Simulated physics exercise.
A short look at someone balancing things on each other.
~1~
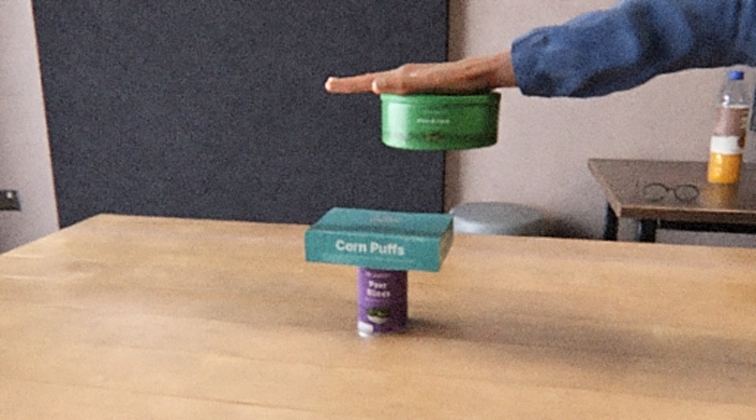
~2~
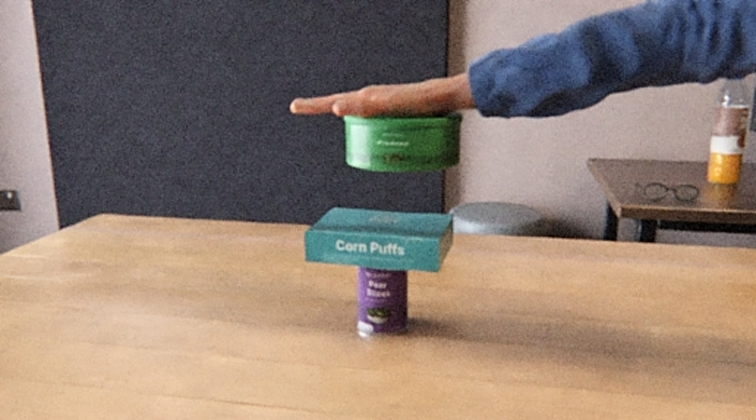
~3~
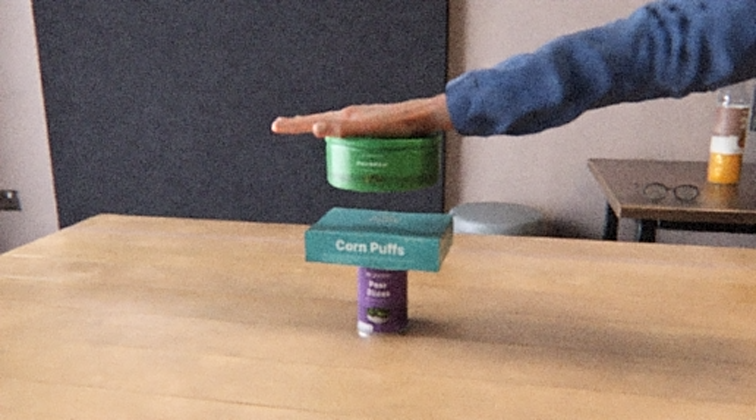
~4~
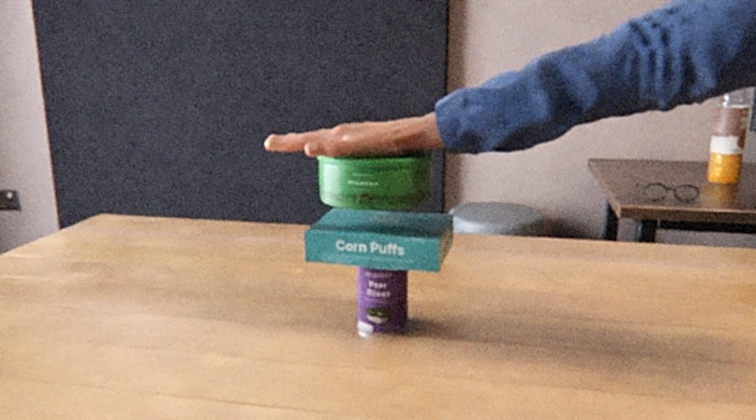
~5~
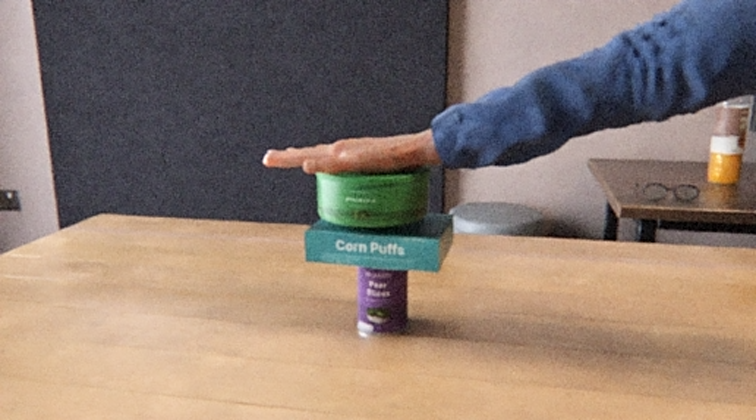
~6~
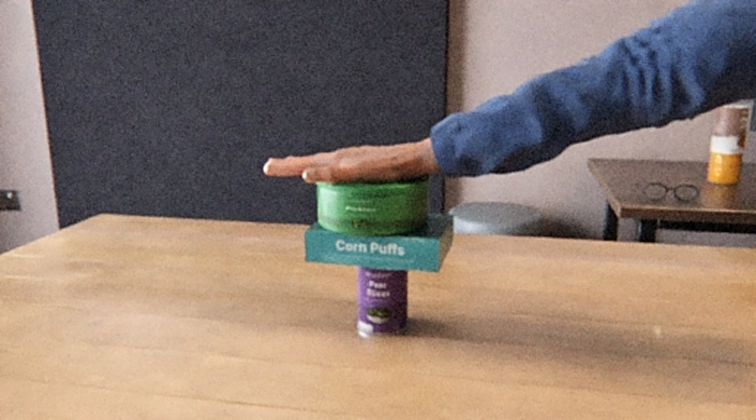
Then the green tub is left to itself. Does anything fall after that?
Here the pile keeps its balance.
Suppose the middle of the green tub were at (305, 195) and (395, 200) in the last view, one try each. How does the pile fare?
First try: It gives way; second try: It holds.
Then, 1.00 s past the last view, nothing moves.
Then, 2.10 s past the last view, green tub resting near (373, 200).
Finally, all 3 still in place. Final places as the last picture's camera would see them, green tub near (373, 200). The pile stays up.
